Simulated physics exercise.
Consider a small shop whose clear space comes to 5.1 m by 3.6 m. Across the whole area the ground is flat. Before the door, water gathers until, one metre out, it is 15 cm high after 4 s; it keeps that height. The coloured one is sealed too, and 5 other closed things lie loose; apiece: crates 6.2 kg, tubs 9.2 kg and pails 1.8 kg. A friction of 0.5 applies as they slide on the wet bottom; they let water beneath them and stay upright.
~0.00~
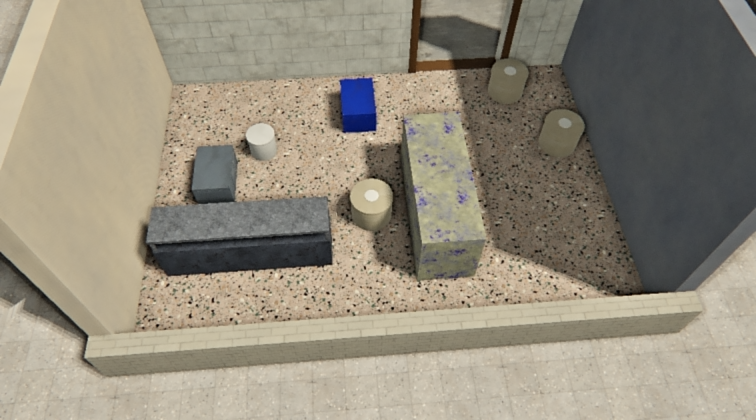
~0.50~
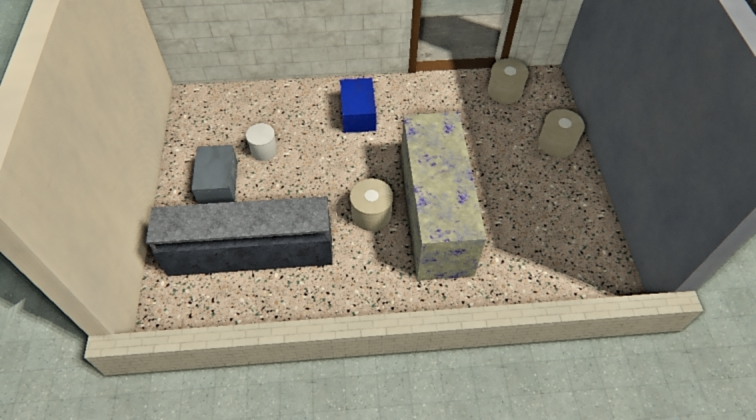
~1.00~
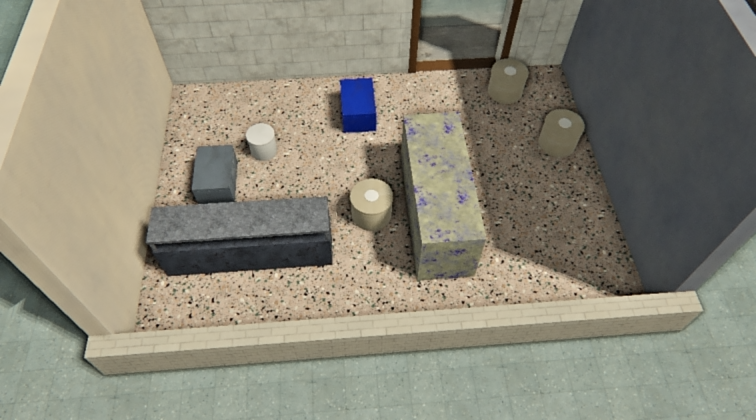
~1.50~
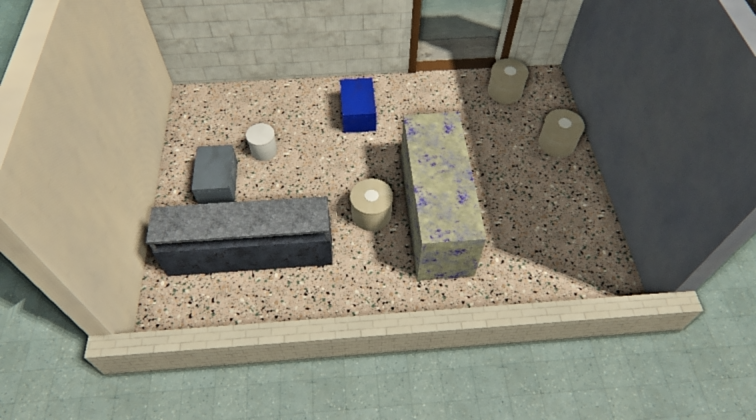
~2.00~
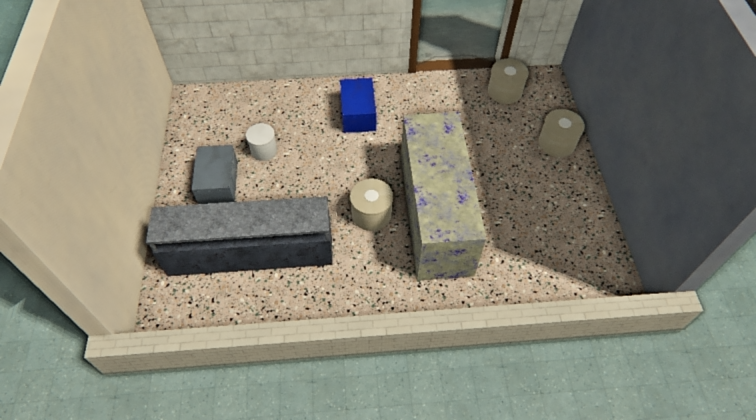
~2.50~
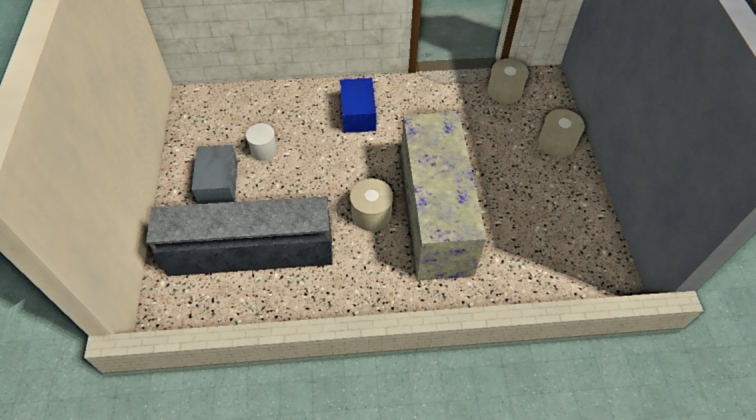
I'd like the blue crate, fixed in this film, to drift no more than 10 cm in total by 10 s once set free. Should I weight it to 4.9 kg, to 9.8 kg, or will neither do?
Go for 9.8 kg.
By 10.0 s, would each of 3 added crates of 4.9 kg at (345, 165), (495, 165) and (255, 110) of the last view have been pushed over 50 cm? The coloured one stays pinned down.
Spot one crosses the limit, spot two crosses the limit, spot three stays inside.
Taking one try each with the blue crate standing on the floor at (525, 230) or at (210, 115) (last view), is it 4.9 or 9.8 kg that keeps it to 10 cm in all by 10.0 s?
In order, no load succeeds and both loads succeed.
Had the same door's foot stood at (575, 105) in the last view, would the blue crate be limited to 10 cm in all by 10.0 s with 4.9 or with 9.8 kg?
Then no option works.
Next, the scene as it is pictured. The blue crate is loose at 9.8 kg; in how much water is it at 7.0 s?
Depth: Approx. 2 cm.
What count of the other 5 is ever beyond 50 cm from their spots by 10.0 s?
Count: 0.
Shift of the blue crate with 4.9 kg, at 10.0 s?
Close to 30 centimetres.
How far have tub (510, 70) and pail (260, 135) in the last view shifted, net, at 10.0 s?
In turn: 40 cm, 40 cm.
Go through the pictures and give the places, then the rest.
The first picture shows the blue crate at (358, 96) rests on the ground; water covers 0.0 m2; 0 of 6 have shifted.
The second picture shows the blue crate at (358, 96), on the bottom; water covers 0.0 m2; 0 of 6 have shifted.
The third picture shows the blue crate at (358, 96) rests on the ground; 0.0 m2 under water; 0 of 6 have shifted.
The fourth picture shows the blue crate at (358, 96) rests on the ground; water covers 0.0 m2; 0 of 6 have shifted.
The fifth picture shows the blue crate at (358, 96), on the bottom; water covers 0.0 m2; 0 of 6 have shifted.
The sixth picture shows the blue crate at (358, 96), on the bottom; water covers 0.2 m2; 0 of 6 have shifted.
After 3.5 s the blue crate would be 0 cm from its start with 4.9 kg and 0 cm from its start with 9.8 kg; 0 cm of water round it then.
After 4.5 s the blue crate would be 0 cm from its start with 4.9 kg and 0 cm from its start with 9.8 kg; 0 cm of water round it then.
After 7.0 s the blue crate would be 7 cm from its start with 4.9 kg and 0 cm from its start with 9.8 kg; 2 cm of water round it then.
After 10.0 s the blue crate would be 26 cm from its start with 4.9 kg and 0 cm from its start with 9.8 kg; 2 cm of water round it then.
